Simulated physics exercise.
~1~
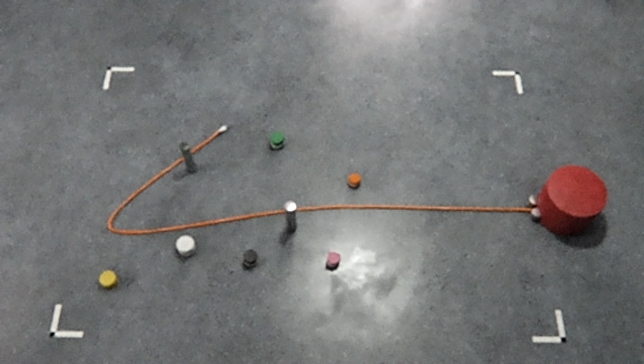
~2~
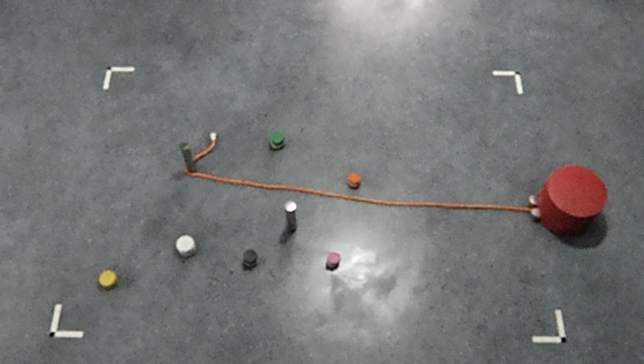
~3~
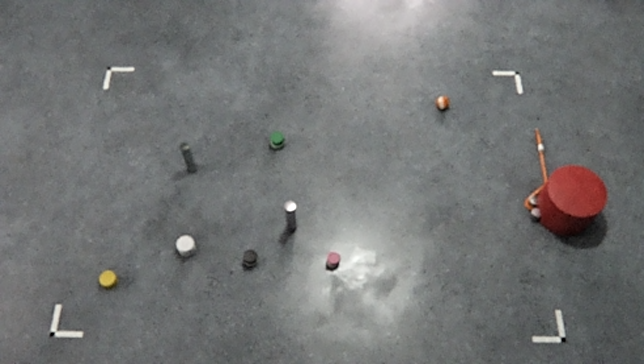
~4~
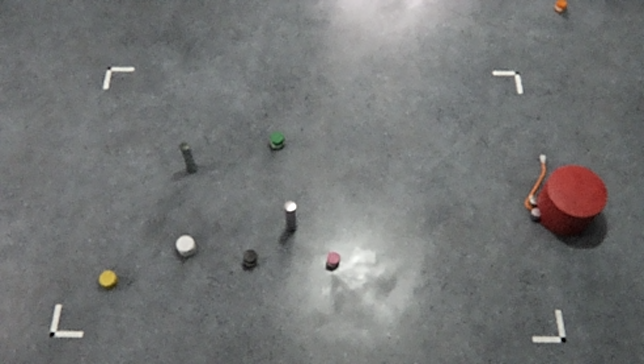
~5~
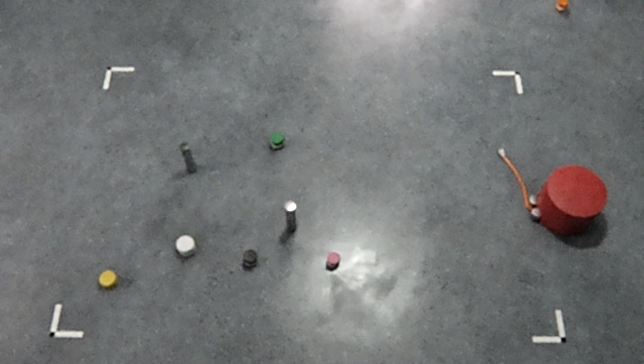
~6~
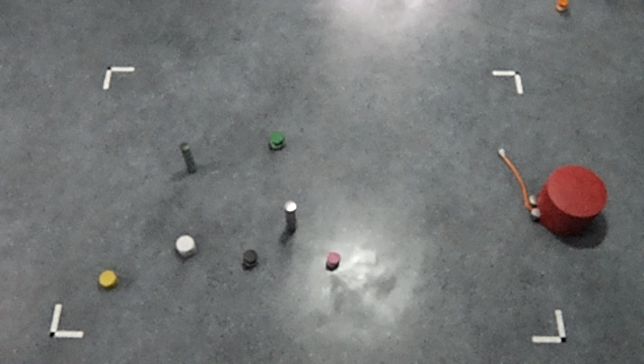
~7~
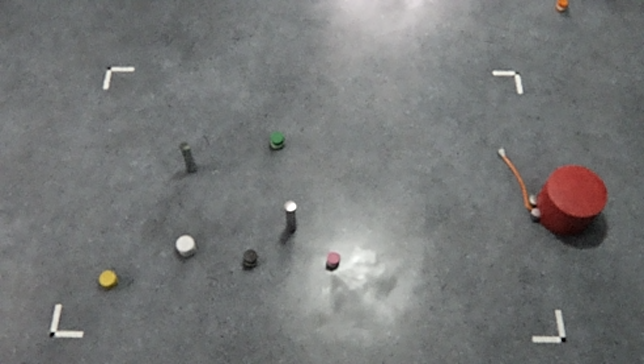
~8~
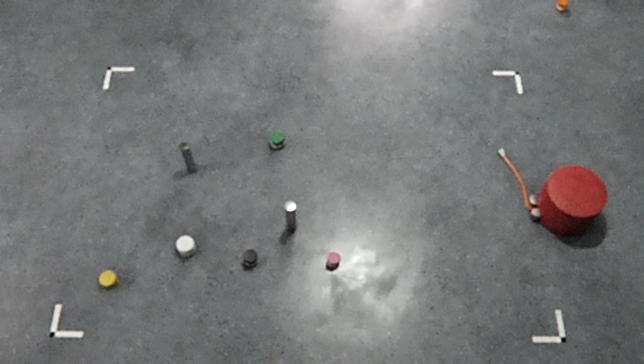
A large red drum-shaped machine sits at the right of a grey floor seen from above, its orange lead stretching left in a loop around two upright steel posts, between white tape corners. Around the posts stand a green canister at the top, an orange jar right of centre, and yellow, white, black and pink containers lower down. The lead pulls in to the right, slipping free of the lower post and then the other. The orange jar moves up and right, ending near the top edge. The shortened lead swings beside the machine and comes to rest, while the other containers stay put.
